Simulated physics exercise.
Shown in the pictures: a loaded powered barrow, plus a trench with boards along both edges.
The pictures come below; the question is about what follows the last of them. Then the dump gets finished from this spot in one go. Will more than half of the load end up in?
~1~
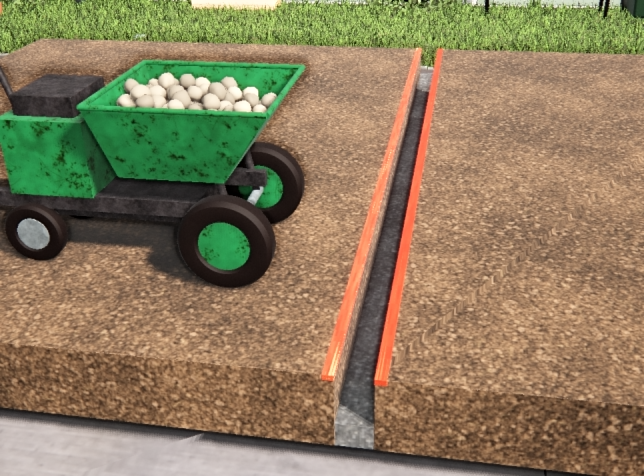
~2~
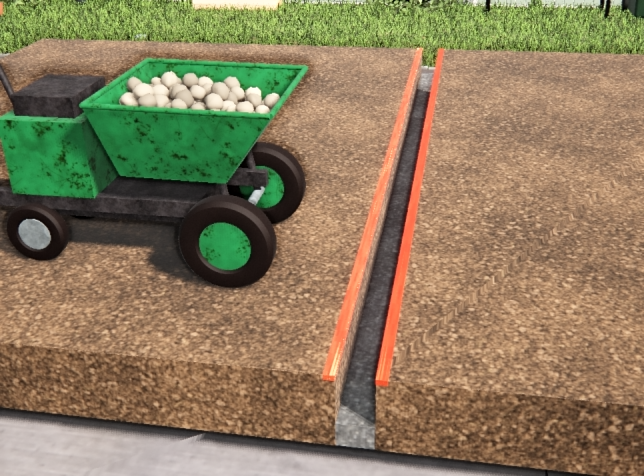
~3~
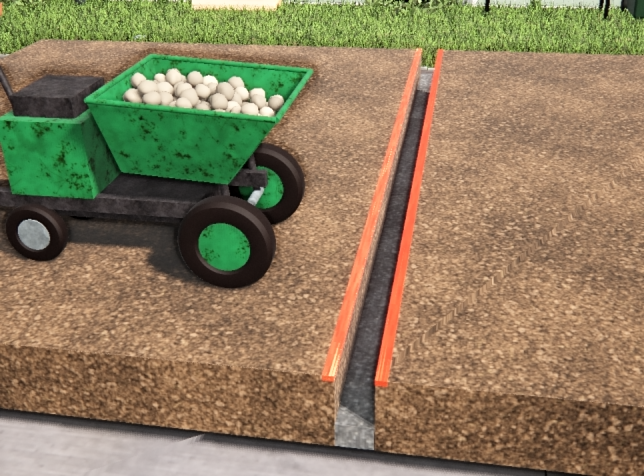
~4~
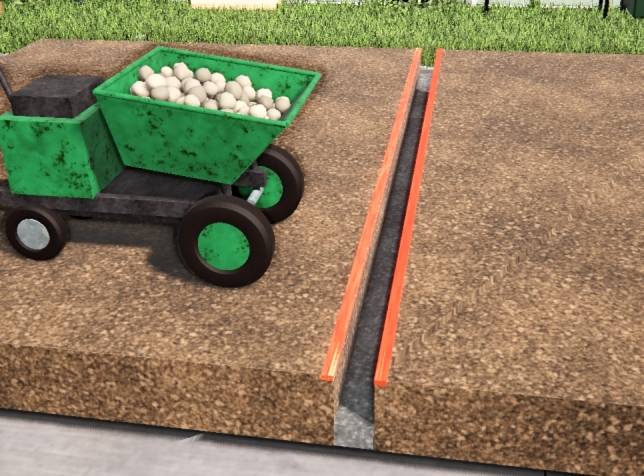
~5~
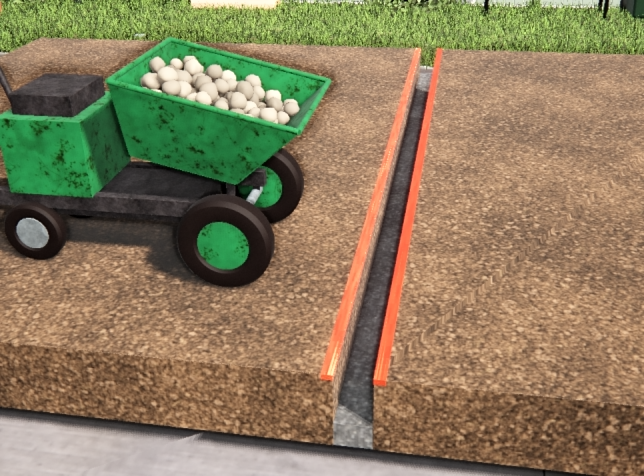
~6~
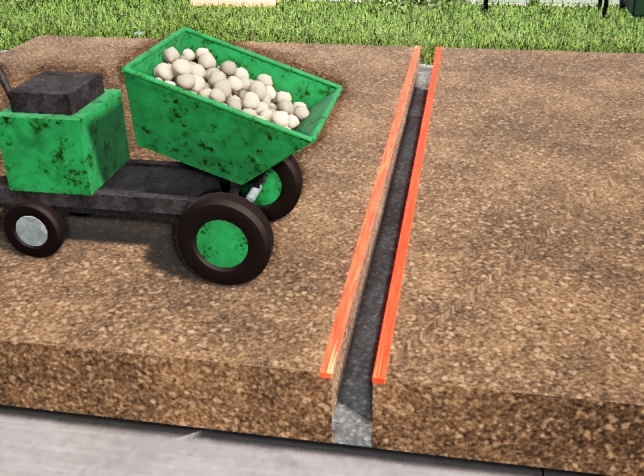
Short of half.
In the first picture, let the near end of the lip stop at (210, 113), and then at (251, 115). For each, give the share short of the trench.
20 % for the first, 0 % for the second.
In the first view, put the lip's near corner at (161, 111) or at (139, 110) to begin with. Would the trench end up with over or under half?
The first try ends with the lesser portion between the edges, the second with the lesser portion.
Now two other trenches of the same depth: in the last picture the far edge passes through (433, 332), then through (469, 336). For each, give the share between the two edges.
The first try comes out at 90 percent and the second at 100 percent.
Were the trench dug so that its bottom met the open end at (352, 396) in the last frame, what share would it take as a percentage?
Around 20 percent.
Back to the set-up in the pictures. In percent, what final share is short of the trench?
I'd say around 0 per cent of the load.
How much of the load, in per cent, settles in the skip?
About 10 per cent.
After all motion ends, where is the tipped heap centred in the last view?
About pixel (428, 252).
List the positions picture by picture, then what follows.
In the first frame, lip of the skip at (267, 116), level; top of the load at (195, 93), river pebbles; first edge of the trench at (341, 326); far edge at (390, 330), the trench under half as wide as the skip, and about as deep as wide.
In the second frame, lip of the skip at (270, 117), level; top of the load at (179, 93).
In the third frame, lip of the skip at (276, 120), tipped barely; top of the load at (177, 104).
In the fourth frame, lip of the skip at (286, 125), tipped a little; top of the load at (172, 85).
In the fifth frame, lip of the skip at (298, 132), tipped a little; top of the load at (182, 79).
In the sixth frame, lip of the skip at (312, 141), tipped clearly; top of the load at (196, 73); first edge of the trench at (339, 324); far edge at (388, 328).
Soon, skip tipped steeply; all in the skip.
A while on, skip tipped right over; most in the skip; a stray few in or heaped over the trench; about a quarter beyond it; a stray few falling.
Towards the end, skip tipped right over; about a quarter in the skip; a small part in or heaped over the trench; about two thirds beyond it.
Finally, skip tipped right over; a small part in the skip; about a quarter in or heaped over the trench; about two thirds beyond it.
